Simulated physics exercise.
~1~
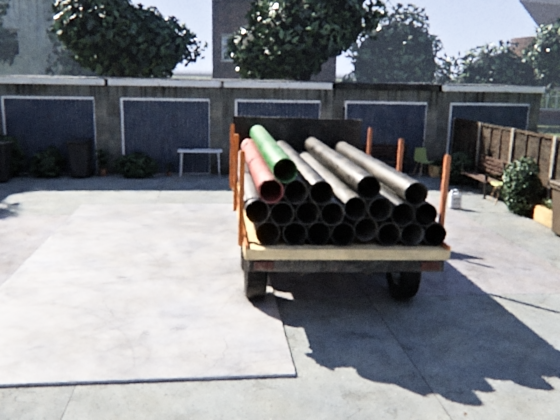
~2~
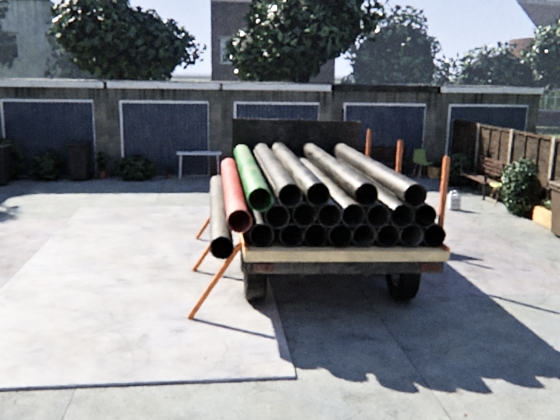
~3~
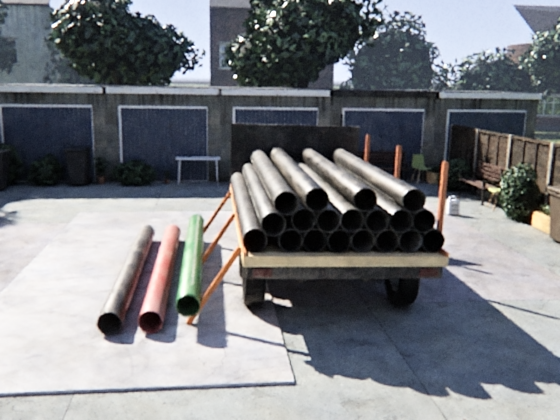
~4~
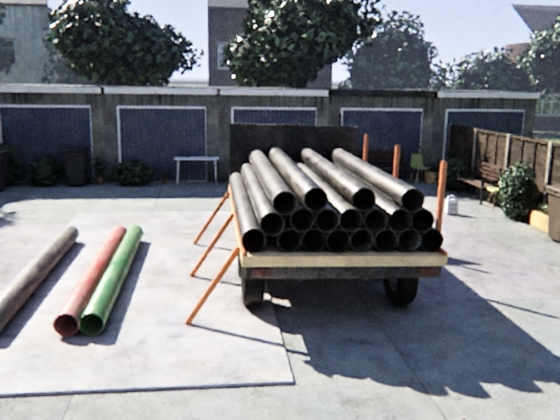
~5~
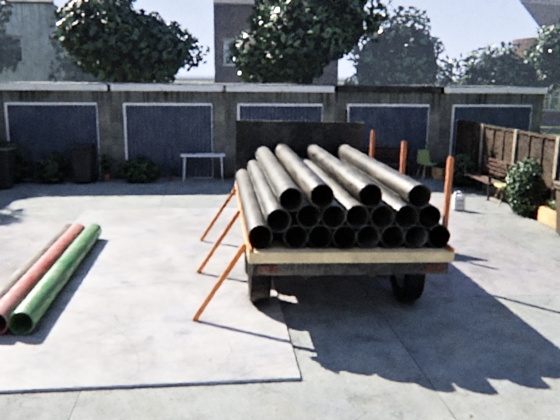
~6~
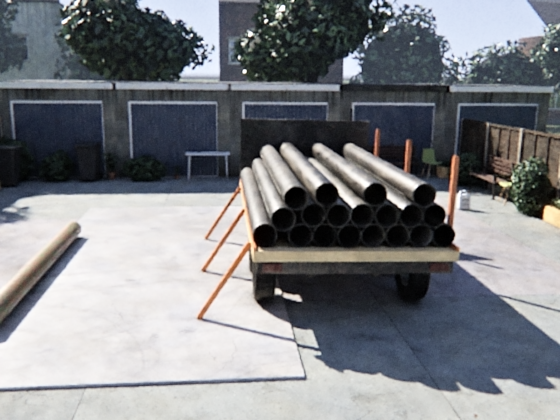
A trailer of stacked pipes spills red, green and grey ones, which roll left.
